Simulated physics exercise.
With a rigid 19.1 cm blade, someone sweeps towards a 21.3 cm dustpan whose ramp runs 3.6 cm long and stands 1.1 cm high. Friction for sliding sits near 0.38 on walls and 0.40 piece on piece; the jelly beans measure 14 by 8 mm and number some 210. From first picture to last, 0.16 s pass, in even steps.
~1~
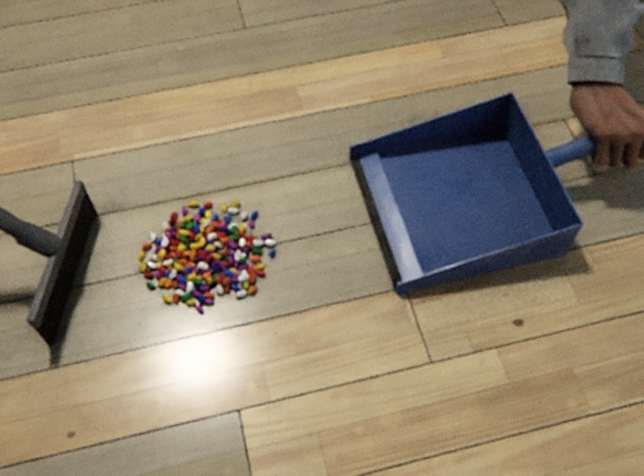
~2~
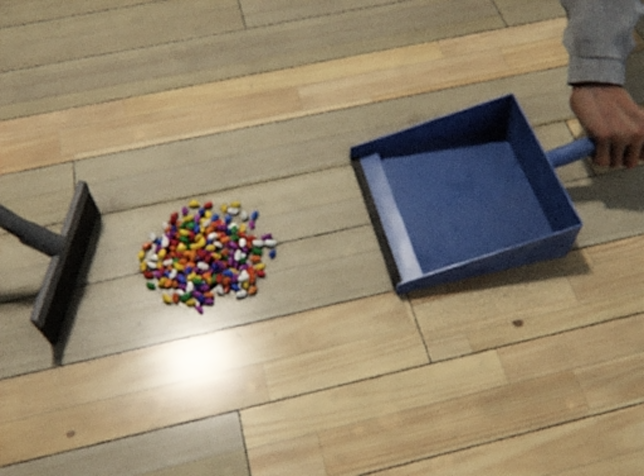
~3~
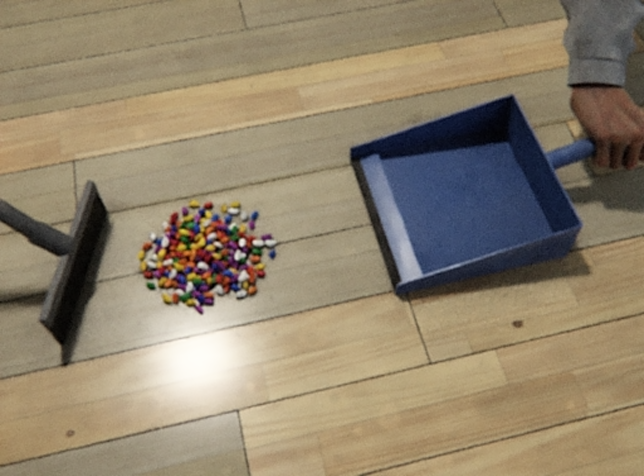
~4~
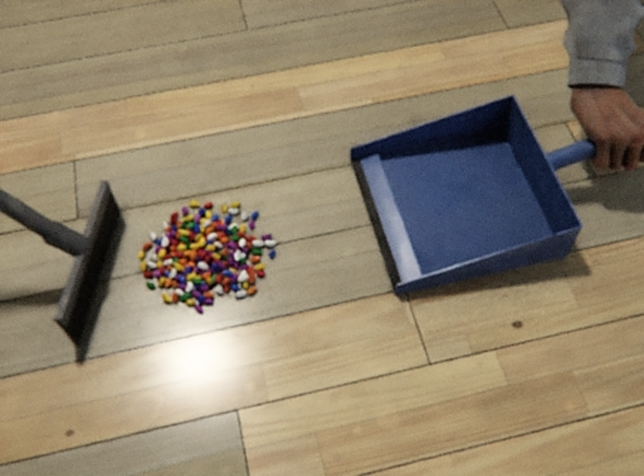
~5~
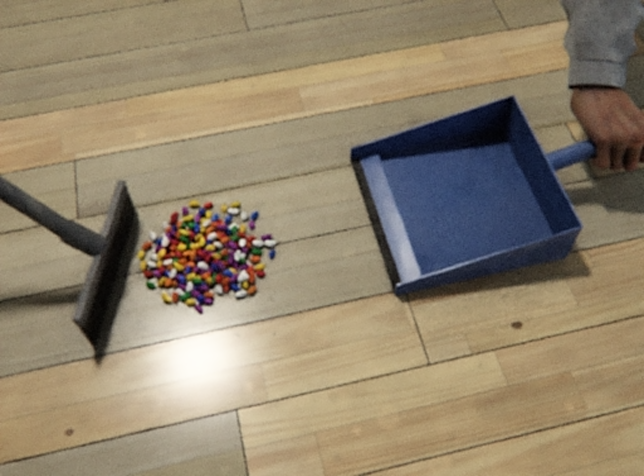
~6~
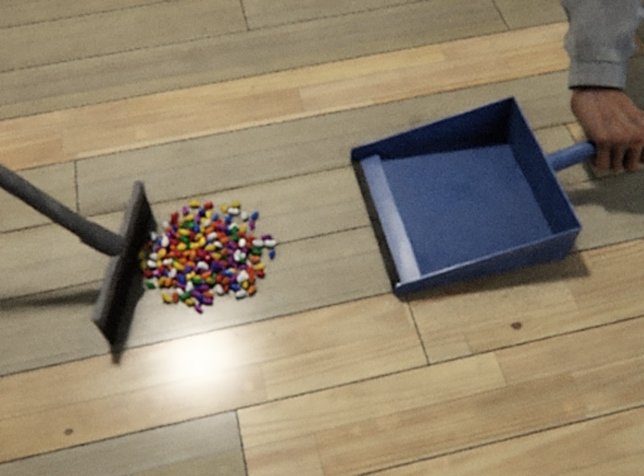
A dark blade slides right across the wooden floor up to a pile of colourful jelly beans.
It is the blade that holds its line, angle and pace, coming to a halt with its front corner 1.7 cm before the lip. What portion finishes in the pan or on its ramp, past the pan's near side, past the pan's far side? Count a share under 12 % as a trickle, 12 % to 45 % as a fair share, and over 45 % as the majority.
Result: Pan: A medium amount, near side: A medium amount, far side: Only a little.
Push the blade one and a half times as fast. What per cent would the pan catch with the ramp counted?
It would be around 25 per cent.
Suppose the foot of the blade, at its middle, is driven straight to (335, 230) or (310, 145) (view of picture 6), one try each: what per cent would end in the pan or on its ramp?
I'd expect around 15 percent, then around 0 percent.
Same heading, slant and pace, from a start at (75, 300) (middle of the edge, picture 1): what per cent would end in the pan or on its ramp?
Estimate: Near 15 %.
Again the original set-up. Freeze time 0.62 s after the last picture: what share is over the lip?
About 20 percent.
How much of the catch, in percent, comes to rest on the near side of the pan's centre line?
Close to 80 %.
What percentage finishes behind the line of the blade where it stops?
About 10 percent.
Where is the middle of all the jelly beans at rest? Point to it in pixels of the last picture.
Around (379, 267).
Then, 0.21 s after the last picture, middle of the blade 18 cm from the lip; 0 % over the lip, far side 0 %, near side 5 %.
Then, 0.35 s after the last picture, middle of the blade 9 cm from the lip; 0 % over the lip, far side 0 %, near side 15 %.
Then, 0.62 s after the last picture, middle of the blade 5 cm from the lip; 20 % over the lip, far side 5 %, near side 25 %.
In the end, pan 20 %, near side 25 %, far side 5 %, in front of the lip or behind the blade 50 %.
